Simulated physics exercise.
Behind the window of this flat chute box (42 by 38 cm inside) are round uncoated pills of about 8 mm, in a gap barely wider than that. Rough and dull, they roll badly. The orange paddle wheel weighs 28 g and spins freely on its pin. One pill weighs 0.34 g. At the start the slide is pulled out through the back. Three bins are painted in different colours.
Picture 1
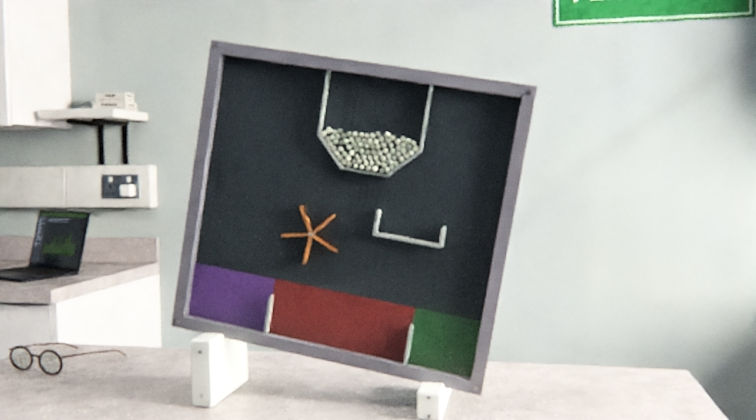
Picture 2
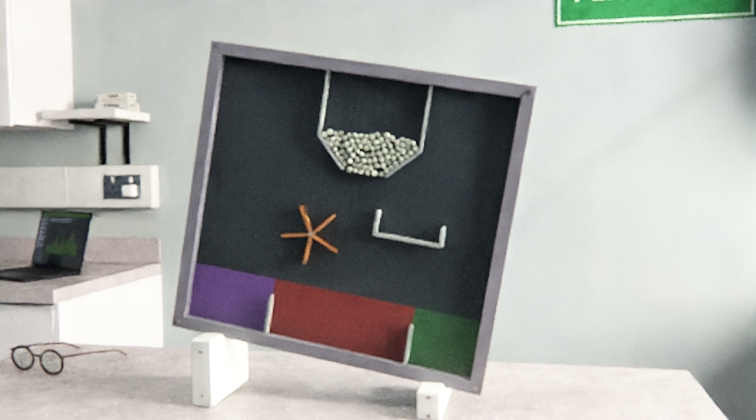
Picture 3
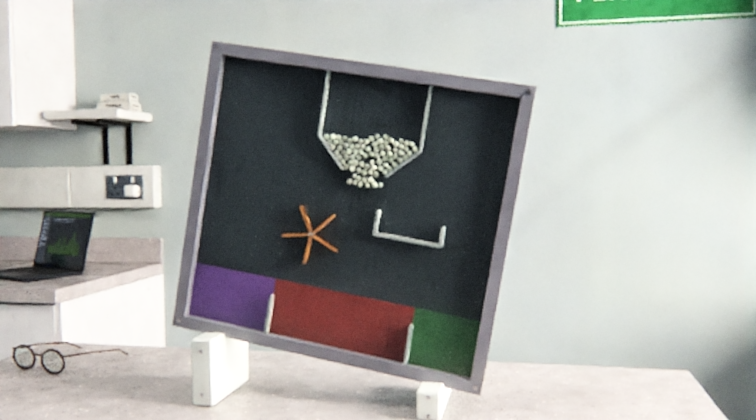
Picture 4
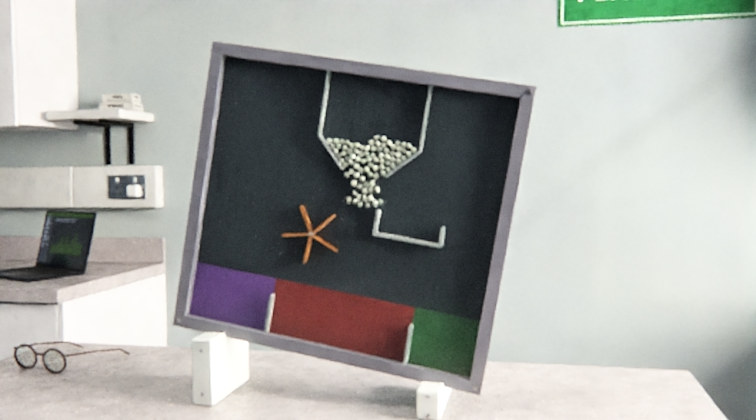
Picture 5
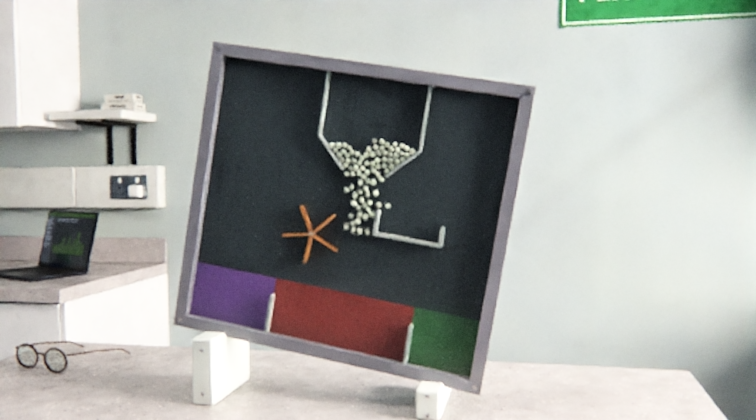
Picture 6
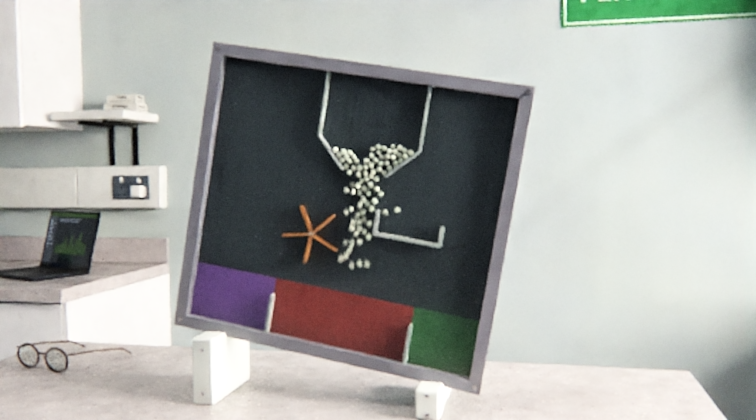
Small whitish pills dropped from a funnel in a tilted dark box, first a few, then a thickening stream that passed between an orange star-shaped wheel and a pale tray, some bouncing off its edge.
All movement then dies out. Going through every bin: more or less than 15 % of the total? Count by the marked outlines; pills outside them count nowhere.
Red: More; purple: Less; green: Less than 15 %.
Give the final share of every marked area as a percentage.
Red bin: 95; purple bin: 0; green bin: 0.
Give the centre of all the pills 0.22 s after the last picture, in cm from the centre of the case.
Some 2 cm right and 14 cm below.
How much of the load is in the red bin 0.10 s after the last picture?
About 35 per cent.
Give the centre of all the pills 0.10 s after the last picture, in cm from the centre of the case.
Some 3 cm right and 6 cm below.
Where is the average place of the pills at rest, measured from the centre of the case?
About 1 cm right and 17 cm below.
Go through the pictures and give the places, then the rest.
The first picture shows tilted 10° clockwise; about 90 pills; pills' middle (368, 153); orange paddle wheel (312, 234); red (339, 320), purple (231, 297), green (443, 343); slide (340, 168) to (389, 176).
The second picture shows pills' middle (366, 148); 1 out, lowest pill (381, 174).
The third picture shows pills' middle (371, 154); 12 out, lowest pill (367, 185).
The fourth picture shows pills' middle (371, 165); 23 out, lowest pill (367, 205); orange paddle wheel (312, 234).
The fifth picture shows pills' middle (367, 172); 33 out, lowest pill (367, 232).
The sixth picture shows pills' middle (370, 185); 46 out, lowest pill (352, 266); orange paddle wheel (312, 234); wall ends (272, 296), (411, 326), (378, 211) to (443, 228), (330, 70) to (343, 169), (386, 176) to (431, 85).
Then, 0.10 s later than the last picture, the pills' middle is 3 cm right of and 6 cm below the centre; red 35 %.
Then, 0.22 s later than the last picture, the pills' middle is 2 cm right of and 14 cm below the centre; red 80 %.
Then, 0.45 s later than the last picture, the pills' middle is 1 cm right of and 17 cm below the centre; red 95 %.
At rest 3.0 s after the last picture, red 95 %, purple 0 %, green 0 %, elsewhere 5 %.
